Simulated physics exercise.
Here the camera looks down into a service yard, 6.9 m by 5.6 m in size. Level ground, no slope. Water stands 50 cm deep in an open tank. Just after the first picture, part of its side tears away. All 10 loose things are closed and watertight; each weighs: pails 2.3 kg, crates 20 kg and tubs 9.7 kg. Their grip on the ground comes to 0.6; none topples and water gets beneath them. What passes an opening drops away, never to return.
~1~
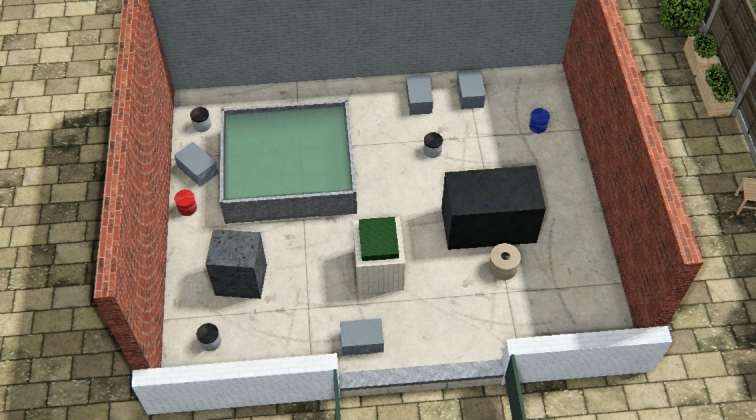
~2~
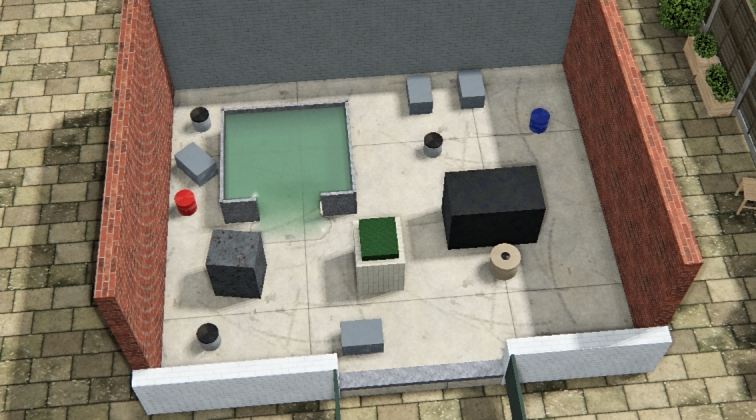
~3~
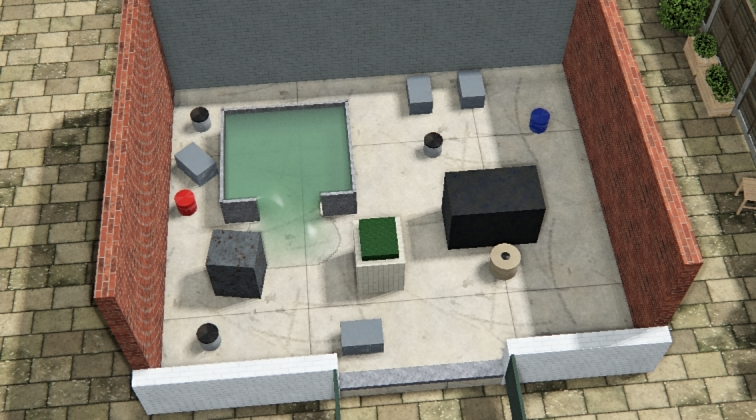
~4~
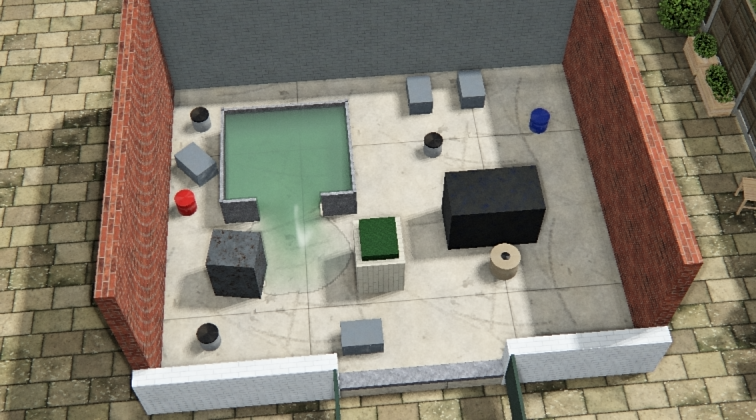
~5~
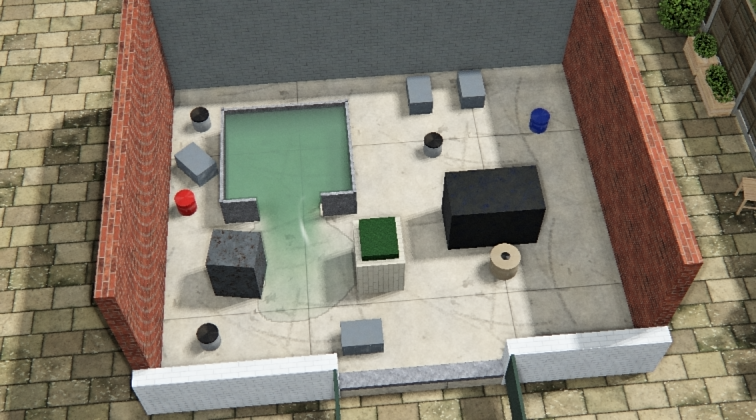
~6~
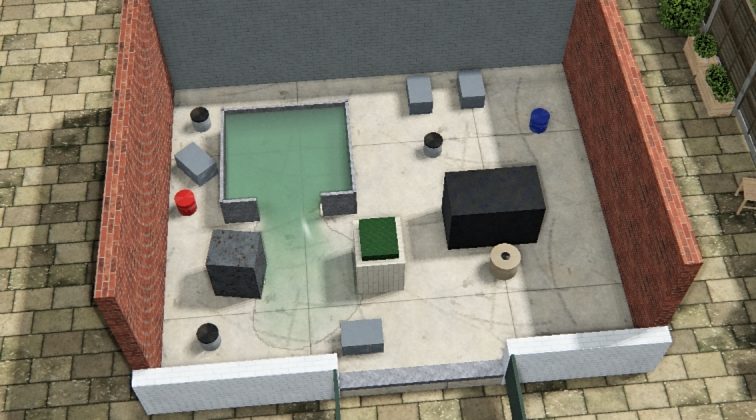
In a walled yard seen from above, green water fills a square open tank among grey crates, tubs and larger blocks. Part of the tank's near side gives way, and water pours through the gap, spreading across the pale floor between the dark block and the planter toward the front, while the surrounding objects stay put.
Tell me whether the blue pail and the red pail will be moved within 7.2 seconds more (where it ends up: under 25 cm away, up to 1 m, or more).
In the end, the blue pail is essentially where it was and the red pail has travelled well away.
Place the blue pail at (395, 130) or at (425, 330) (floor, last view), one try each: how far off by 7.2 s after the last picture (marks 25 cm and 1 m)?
One after the other: It stays more or less still, and then it slips a moderate way.
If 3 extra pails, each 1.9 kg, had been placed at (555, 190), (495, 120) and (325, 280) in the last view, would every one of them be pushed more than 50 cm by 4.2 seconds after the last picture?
From first to last: Does not reach it, does not reach it, surpasses it.
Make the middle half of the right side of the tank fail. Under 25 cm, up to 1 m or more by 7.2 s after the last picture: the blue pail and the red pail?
Blue pail: Displaced far; red pail: Essentially stationary.
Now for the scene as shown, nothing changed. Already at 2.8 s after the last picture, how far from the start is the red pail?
Some 50 cm from the start.
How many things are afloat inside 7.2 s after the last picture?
Count: 3.
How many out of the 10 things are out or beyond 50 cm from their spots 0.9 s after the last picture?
By then 0.
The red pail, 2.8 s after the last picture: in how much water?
Near 11 cm deep.
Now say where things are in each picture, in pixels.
In the first frame, the blue pail at (540, 115), on the bottom; the red pail at (184, 198) rests on the ground; 3.7 m2 under water; 0 of 10 have shifted.
In the second frame, the blue pail at (540, 115) rests on the ground; the red pail at (184, 198), on the bottom; 4.2 m2 under water; 0 of 10 have shifted.
In the third frame, the blue pail at (540, 115), on the bottom; the red pail at (184, 198), on the bottom; 4.8 m2 under water; 0 of 10 have shifted.
In the fourth frame, the blue pail at (540, 115) rests on the ground; the red pail at (184, 198), on the bottom; water covers 5.5 m2; 0 of 10 have shifted.
In the fifth frame, the blue pail at (540, 115), on the bottom; the red pail at (184, 198), on the bottom; 6.1 m2 under water; 0 of 10 have shifted.
In the sixth frame, the blue pail at (540, 115) rests on the ground; the red pail at (184, 198), on the bottom; water covers 6.8 m2; 0 of 10 have shifted.
Then, 0.9 s after the last picture the blue pail is near (540, 115), 0.0 m from its start, aground; the red pail is near (184, 198), 0.0 m from its start, aground; 0 of 10 are out; 0 afloat.
Then, 2.8 s after the last picture the blue pail is near (540, 115), 0.0 m from its start, aground; the red pail is near (177, 172), 0.5 m from its start, afloat; 1 of 10 are out; 2 afloat.
Then, 4.8 s after the last picture the blue pail is near (540, 115), 0.0 m from its start, aground; the red pail is near (182, 147), 1.0 m from its start, afloat; 1 of 10 are out; 2 afloat.
Then, 7.2 s after the last picture the blue pail is near (540, 115), 0.0 m from its start, aground; the red pail is near (204, 98), 2.0 m from its start, afloat; 1 of 10 are out; 3 afloat.
